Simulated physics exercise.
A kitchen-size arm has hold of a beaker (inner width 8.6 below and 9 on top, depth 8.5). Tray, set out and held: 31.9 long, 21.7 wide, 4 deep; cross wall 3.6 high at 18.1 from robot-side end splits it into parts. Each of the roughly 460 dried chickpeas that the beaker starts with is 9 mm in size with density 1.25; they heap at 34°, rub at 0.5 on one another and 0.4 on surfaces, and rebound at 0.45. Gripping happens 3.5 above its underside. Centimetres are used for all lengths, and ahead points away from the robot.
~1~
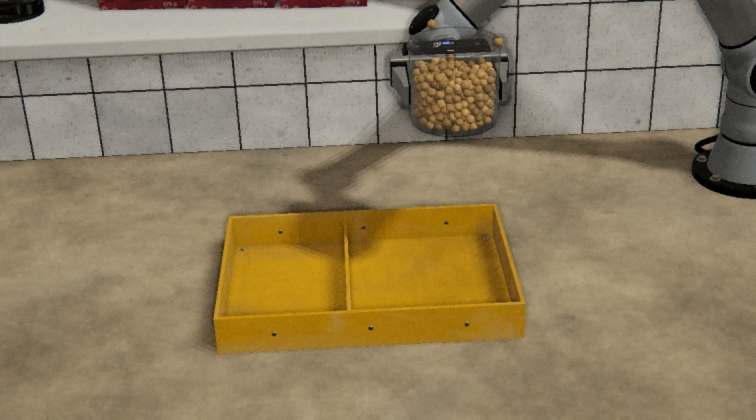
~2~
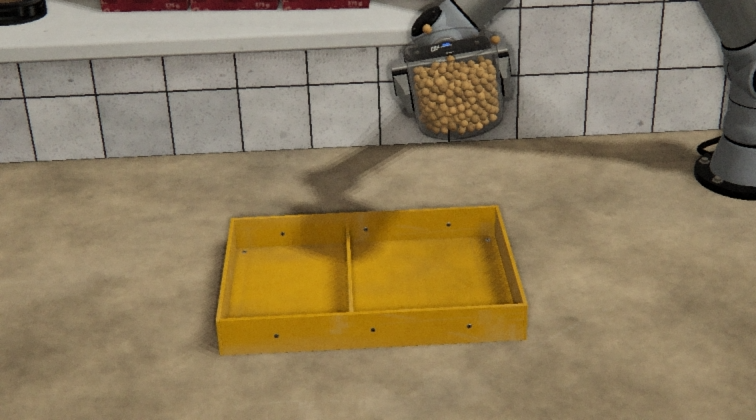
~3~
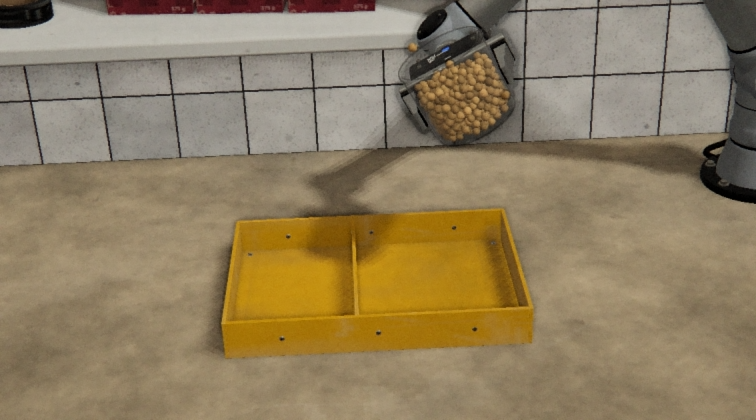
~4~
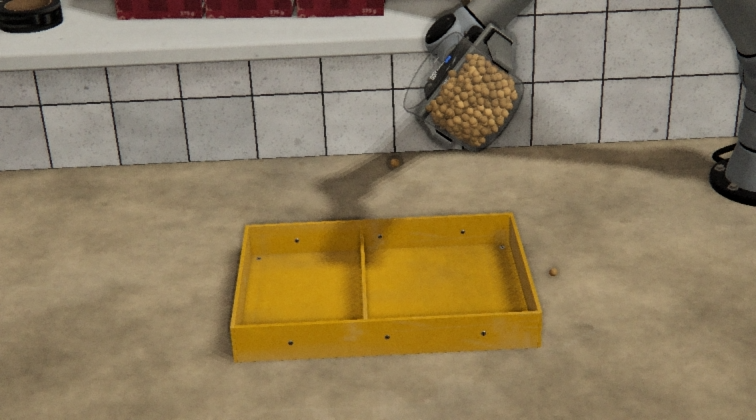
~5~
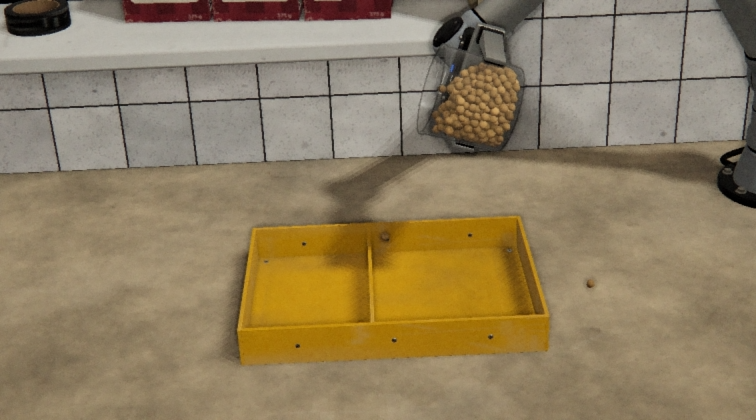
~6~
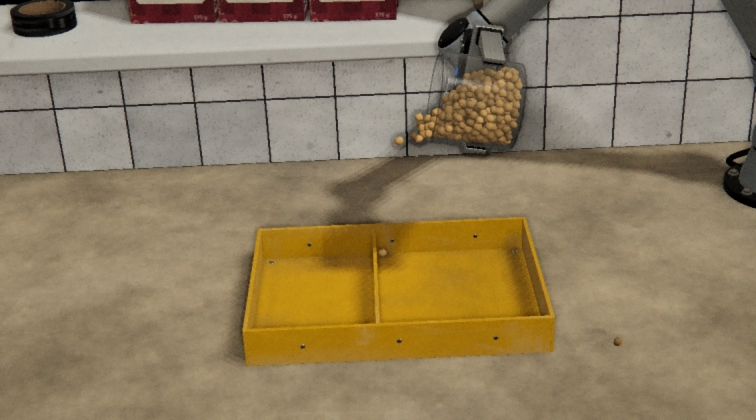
Robot arm tilting a clear container of round tan pieces leftward above a divided yellow tray, a few pieces dropping out.
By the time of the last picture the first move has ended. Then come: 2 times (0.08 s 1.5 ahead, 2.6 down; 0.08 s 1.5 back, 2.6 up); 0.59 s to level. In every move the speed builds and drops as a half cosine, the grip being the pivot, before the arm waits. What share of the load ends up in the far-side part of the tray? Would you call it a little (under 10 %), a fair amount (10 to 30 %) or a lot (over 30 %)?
I would call it a fair amount, 10 to 30 %.
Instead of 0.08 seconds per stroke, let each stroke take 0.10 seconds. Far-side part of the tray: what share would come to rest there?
10 %.
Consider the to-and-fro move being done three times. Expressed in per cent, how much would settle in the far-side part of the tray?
Estimate: Around 25 %.
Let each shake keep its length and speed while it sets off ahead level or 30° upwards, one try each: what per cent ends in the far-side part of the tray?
Near 50 and 65 percent respectively.
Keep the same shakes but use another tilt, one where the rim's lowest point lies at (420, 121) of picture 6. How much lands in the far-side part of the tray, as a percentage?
About 5 percent.
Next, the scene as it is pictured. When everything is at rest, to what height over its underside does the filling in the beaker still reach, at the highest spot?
Height at rest: About 6.5 centimetres.
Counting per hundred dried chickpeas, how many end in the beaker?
Something like 70 percent ends there.
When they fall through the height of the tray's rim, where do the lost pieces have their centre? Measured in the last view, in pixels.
They come down centred close to (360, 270).
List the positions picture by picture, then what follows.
The first frame shows the beaker middle at (454, 83), level; upper third of the load around (455, 78), from x 415 to 500, top at y 25; 461 in the beaker.
The second frame shows the beaker middle at (456, 85), tilted 8° forward; upper third of the load around (458, 79), from x 415 to 495, top at y 30; 460 in the beaker, 1 in flight or on a rim.
The third frame shows the beaker middle at (459, 88), tilted 27° forward; upper third of the load around (470, 81), from x 415 to 505, top at y 50; 459 in the beaker, 2 in flight or on a rim.
The fourth frame shows the beaker middle at (465, 95), tilted 52° forward; upper third of the load around (481, 82), from x 395 to 555, top at y 60; 459 in the beaker, 2 in flight or on a rim.
The fifth frame shows the beaker middle at (472, 100), tilted 71° forward; upper third of the load around (485, 85), from x 385 to 590, top at y 65; 459 in the beaker, 1 in the robot-side part, 1 in flight or on a rim.
The sixth frame shows the beaker middle at (477, 102), tilted 79° forward; upper third of the load around (493, 91), from x 385 to 620, top at y 70; 457 in the beaker, 1 in the robot-side part, 1 on the table or floor, 2 in flight or on a rim.
Then, 0.36 s on, tilted 78° forward, highest piece 26 above the table; 376 in the beaker, 33 in the far-side part, 20 in the robot-side part, 1 on the table or floor, 31 in flight or on a rim.
Then, 0.73 s on, tilted 17° forward, highest piece 28 above the table; 334 in the beaker, 78 in the far-side part, 44 in the robot-side part, 4 on the table or floor, 1 in flight or on a rim.
Then, 1.11 s on, level, highest piece 27 above the table; 334 in the beaker, 78 in the far-side part, 45 in the robot-side part, 4 on the table or floor.
Then, 2.16 s on, level, highest piece 27 above the table; 334 in the beaker, 78 in the far-side part, 45 in the robot-side part, 4 on the table or floor.
In the end, 334 in the beaker, 78 in the far-side part, 45 in the robot-side part, 4 on the table or floor. That is 17 % in the far-side part of the tray.
